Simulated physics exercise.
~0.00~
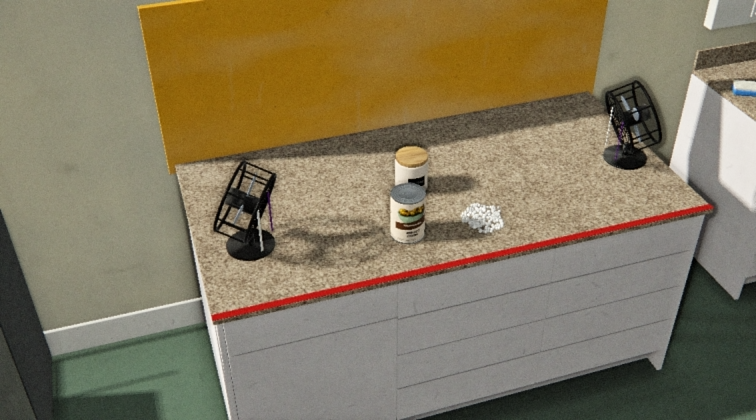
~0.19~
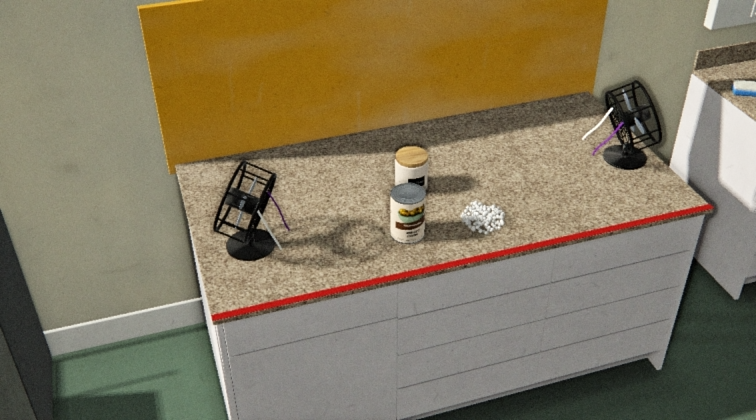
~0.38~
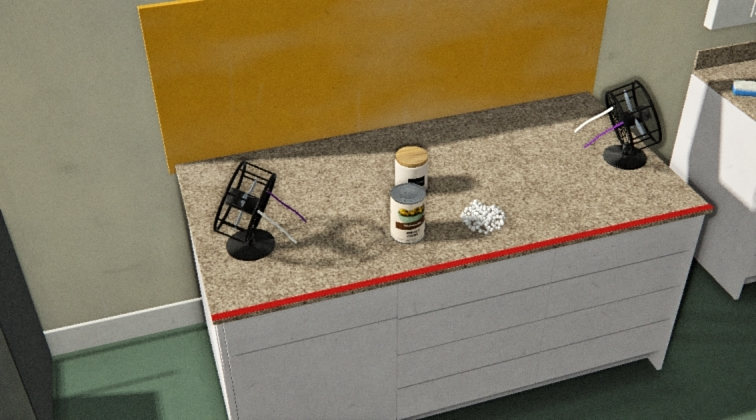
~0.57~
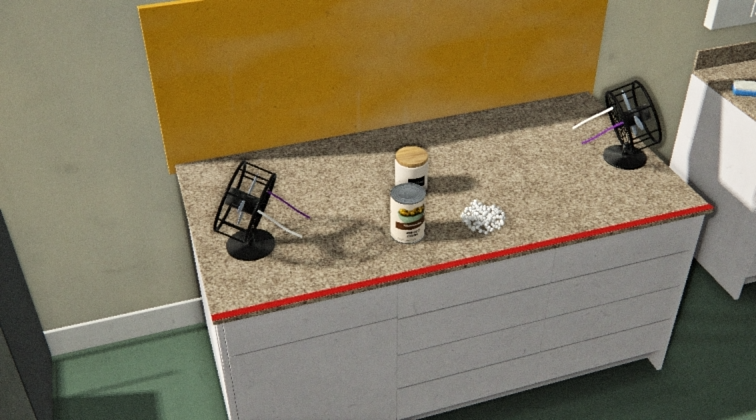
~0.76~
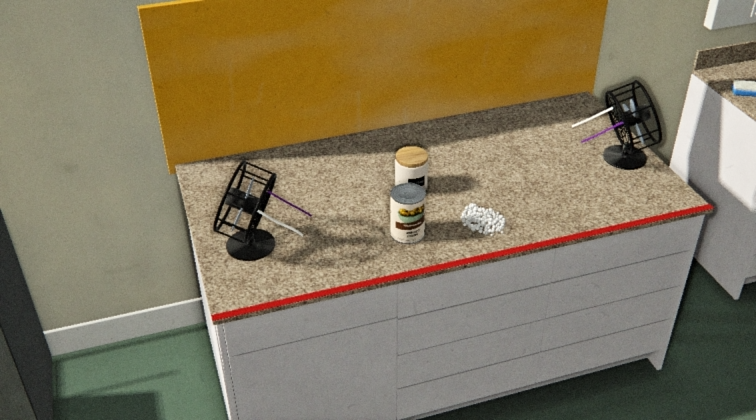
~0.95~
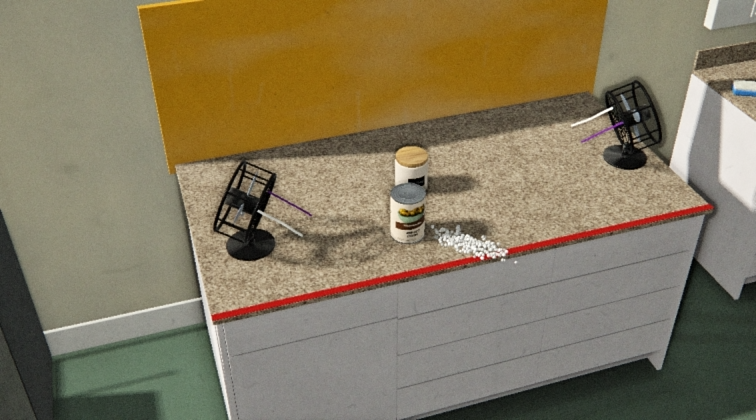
Speckled bench with two facing fans lifting ribbons inward, white beads beside two containers lying still, then scattering towards the front.
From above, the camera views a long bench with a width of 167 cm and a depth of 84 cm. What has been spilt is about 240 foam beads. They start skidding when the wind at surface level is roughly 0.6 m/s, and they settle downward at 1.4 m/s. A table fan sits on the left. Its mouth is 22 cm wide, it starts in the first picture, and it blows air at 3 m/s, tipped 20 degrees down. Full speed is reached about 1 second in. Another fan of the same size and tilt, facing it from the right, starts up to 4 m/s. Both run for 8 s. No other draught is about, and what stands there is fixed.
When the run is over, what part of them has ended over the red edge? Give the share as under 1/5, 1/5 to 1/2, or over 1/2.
Over 1/2 of them.
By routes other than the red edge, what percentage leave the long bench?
0 %.
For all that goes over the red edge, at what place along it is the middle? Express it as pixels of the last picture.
Roughly at pixel (477, 262).
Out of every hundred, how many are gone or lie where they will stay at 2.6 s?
100 %.
After 1.6 s the count stands so, 100 % are over the red edge.
After 2.6 s the count stands so, 100 % are over the red edge.
After 4.4 s the count stands so, 100 % are over the red edge.
After 8.0 s, at the end, 100 % are over the red edge.
